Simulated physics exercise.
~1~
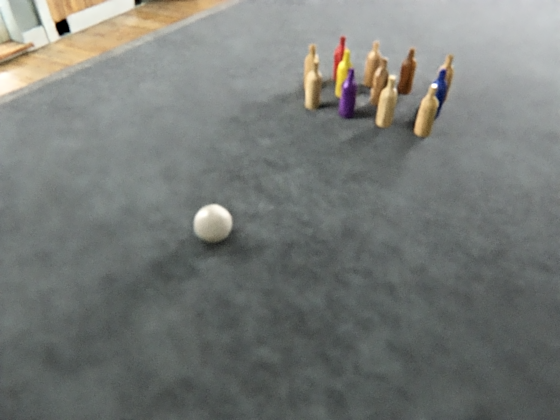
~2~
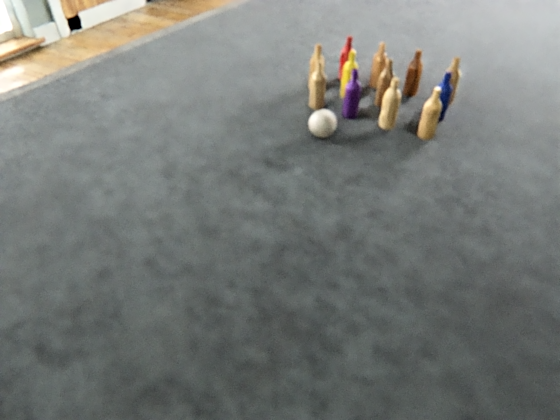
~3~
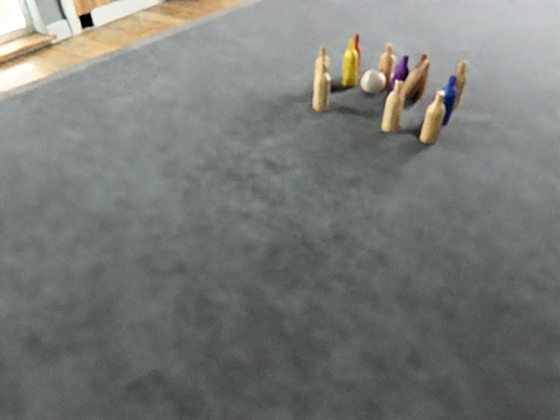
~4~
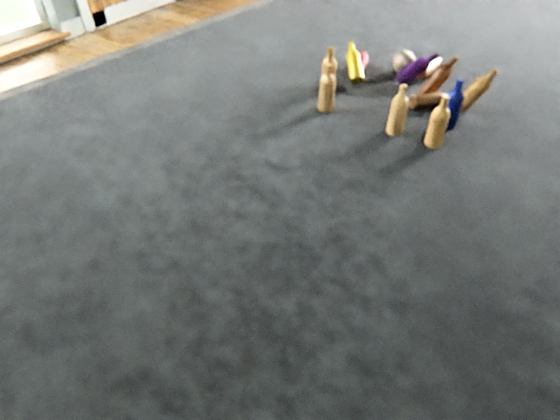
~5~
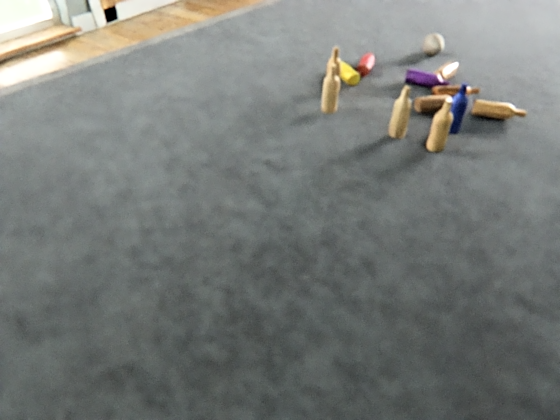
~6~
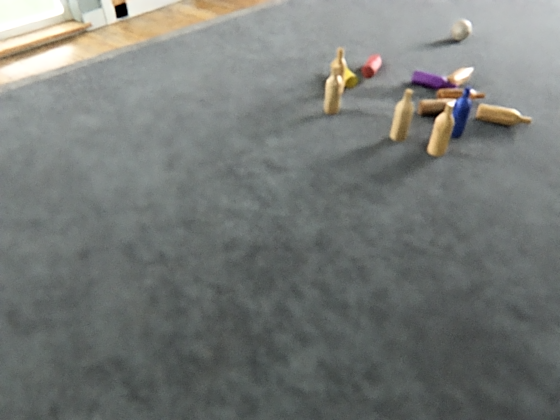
A pale ball rolls into wooden skittles, topples several, and rolls away beyond them.
